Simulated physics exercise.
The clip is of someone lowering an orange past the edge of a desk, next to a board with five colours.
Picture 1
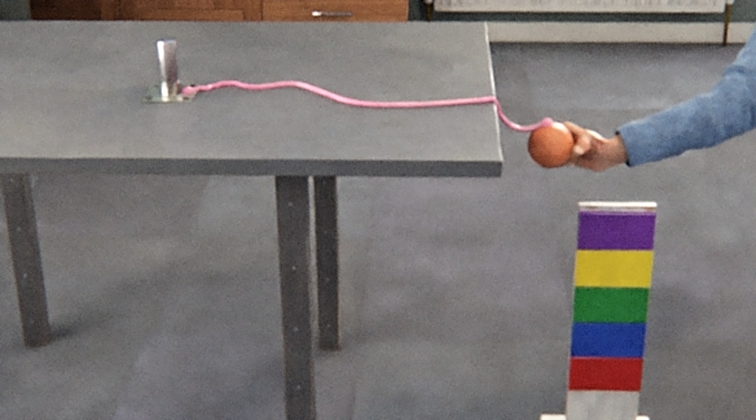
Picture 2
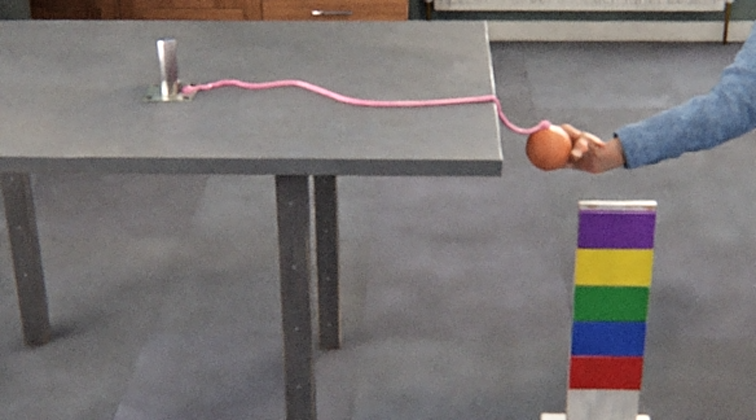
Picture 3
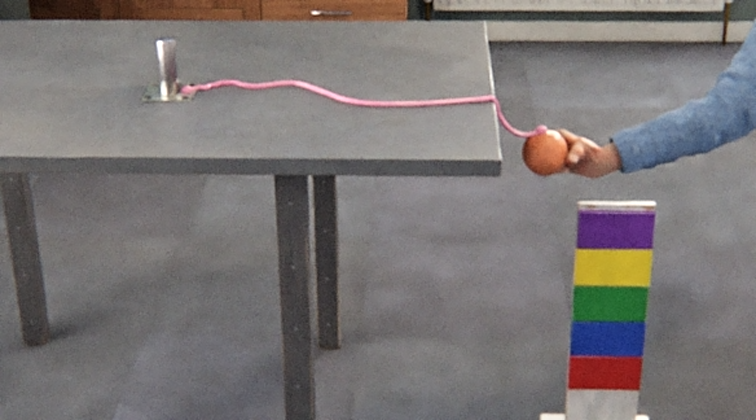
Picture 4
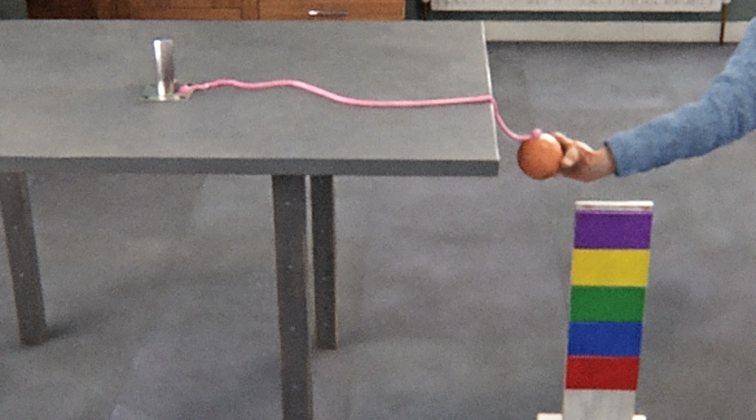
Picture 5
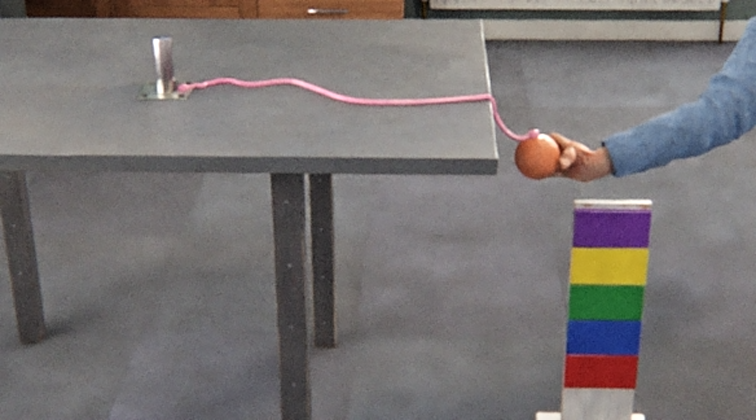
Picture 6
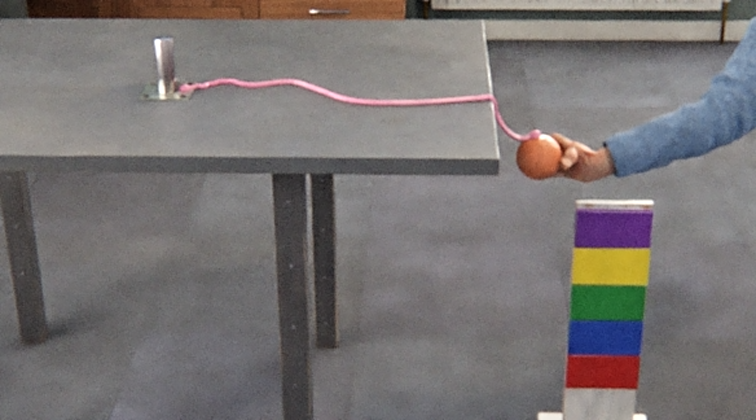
A hand holding an orange ball on a pink cord beside a grey table, shifting it slightly left and down.
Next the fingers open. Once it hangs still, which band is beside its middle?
The lead holds its middle at purple.
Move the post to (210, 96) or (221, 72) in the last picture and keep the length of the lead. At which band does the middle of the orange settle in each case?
It would be yellow; yellow.
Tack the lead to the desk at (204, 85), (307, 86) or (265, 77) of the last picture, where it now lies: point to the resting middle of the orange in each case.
Near (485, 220), (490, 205) and (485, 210).
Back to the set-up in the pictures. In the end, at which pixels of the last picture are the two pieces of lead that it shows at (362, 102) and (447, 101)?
The first at (402, 97), the second at (487, 100).
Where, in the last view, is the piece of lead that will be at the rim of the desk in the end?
That spot is around (454, 100).
Soon after, orange near (509, 212); level with purple.
Then, orange near (470, 228); level with purple.
Further on, orange near (477, 228); level with purple.
At rest, orange near (485, 229); level with purple. At purple.
